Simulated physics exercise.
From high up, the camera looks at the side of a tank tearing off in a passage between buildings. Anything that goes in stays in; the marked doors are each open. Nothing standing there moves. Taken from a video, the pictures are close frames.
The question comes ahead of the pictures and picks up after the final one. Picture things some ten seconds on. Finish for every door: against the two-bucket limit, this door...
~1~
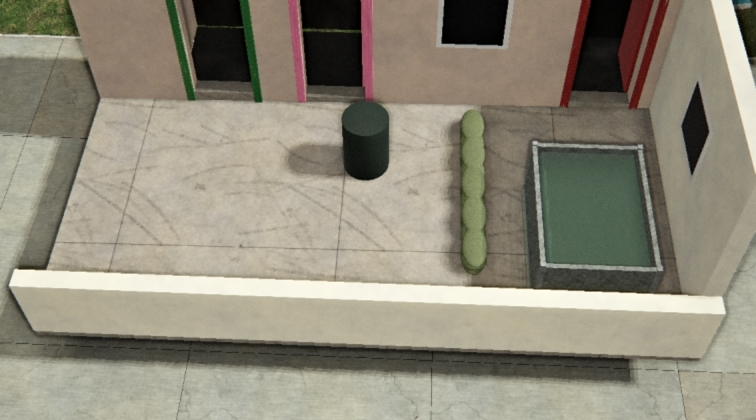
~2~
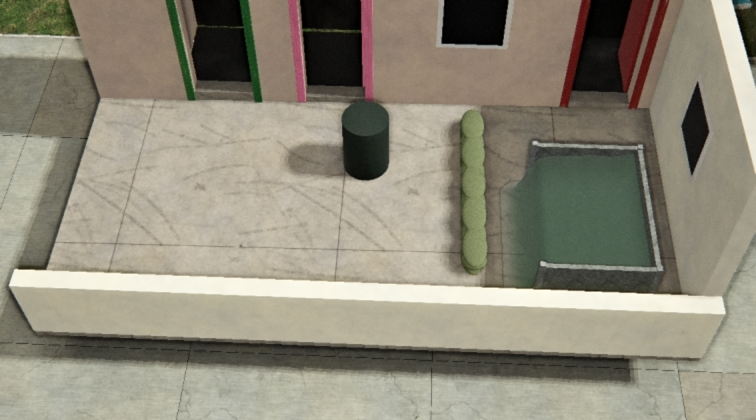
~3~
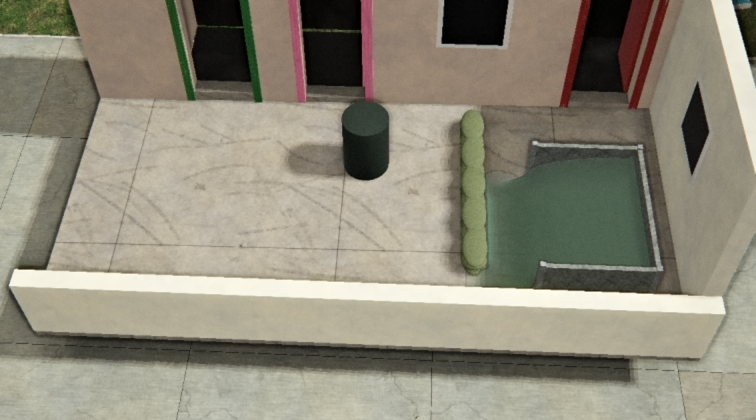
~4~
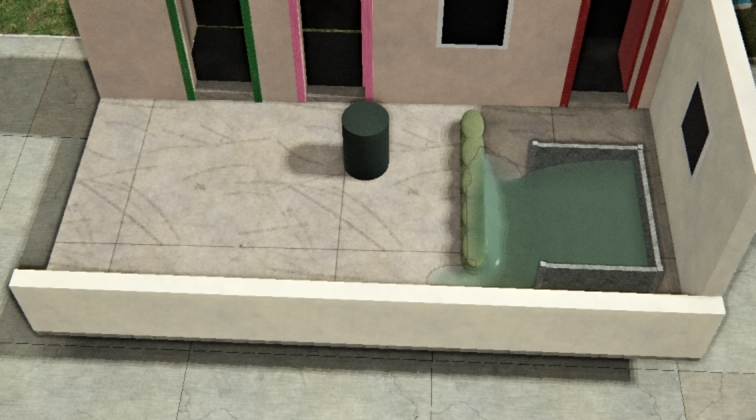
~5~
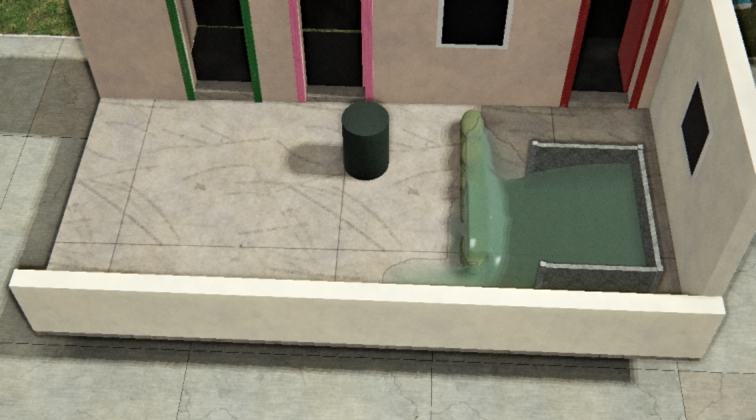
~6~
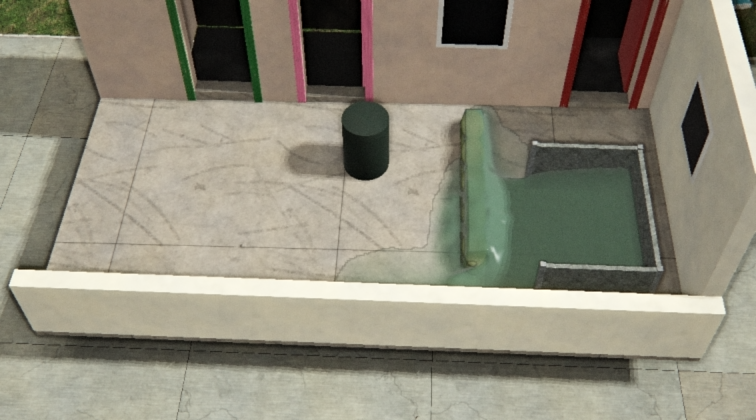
The pink door remains within it; the green door remains within it; the red door remains within it.
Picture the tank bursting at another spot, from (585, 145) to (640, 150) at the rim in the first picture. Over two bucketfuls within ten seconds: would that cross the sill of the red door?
Here the red door overshoots.
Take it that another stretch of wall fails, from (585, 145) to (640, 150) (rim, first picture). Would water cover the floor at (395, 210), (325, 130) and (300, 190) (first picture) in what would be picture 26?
In turn: Clear, awash, dry.
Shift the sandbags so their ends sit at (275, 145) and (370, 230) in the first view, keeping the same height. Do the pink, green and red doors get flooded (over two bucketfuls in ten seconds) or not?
Looks like the pink door crosses it, the green door stays short of it, and the red door stays short of it as well.
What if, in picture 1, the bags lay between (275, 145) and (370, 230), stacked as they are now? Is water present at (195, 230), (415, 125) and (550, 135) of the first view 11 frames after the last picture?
Point by point: Inundated; inundated; no flooding.
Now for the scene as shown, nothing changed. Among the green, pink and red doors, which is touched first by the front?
I pick the red-painted one.
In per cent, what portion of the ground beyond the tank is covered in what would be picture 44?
About 90 per cent.
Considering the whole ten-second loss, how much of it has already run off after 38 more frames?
Share gone: About 70 %.
A moment on, water covers 45 % of the floor; the pink door not reached, the green door not reached, the red door wet at the sill, nothing in.
Next, water covers 65 % of the floor; the pink door wet at the sill, nothing in, the green door not reached, the red door wet at the sill, nothing in.
Then, water covers 90 % of the floor; the pink door wet at the sill, nothing in, the green door wet at the sill, nothing in, the red door under two buckets in.
Later, water covers 90 % of the floor; the pink door wet at the sill, nothing in, the green door wet at the sill, nothing in, the red door under two buckets in.
In the end, water covers 85 % of the floor; the pink door wet at the sill, nothing in, the green door wet at the sill, nothing in, the red door under two buckets in.
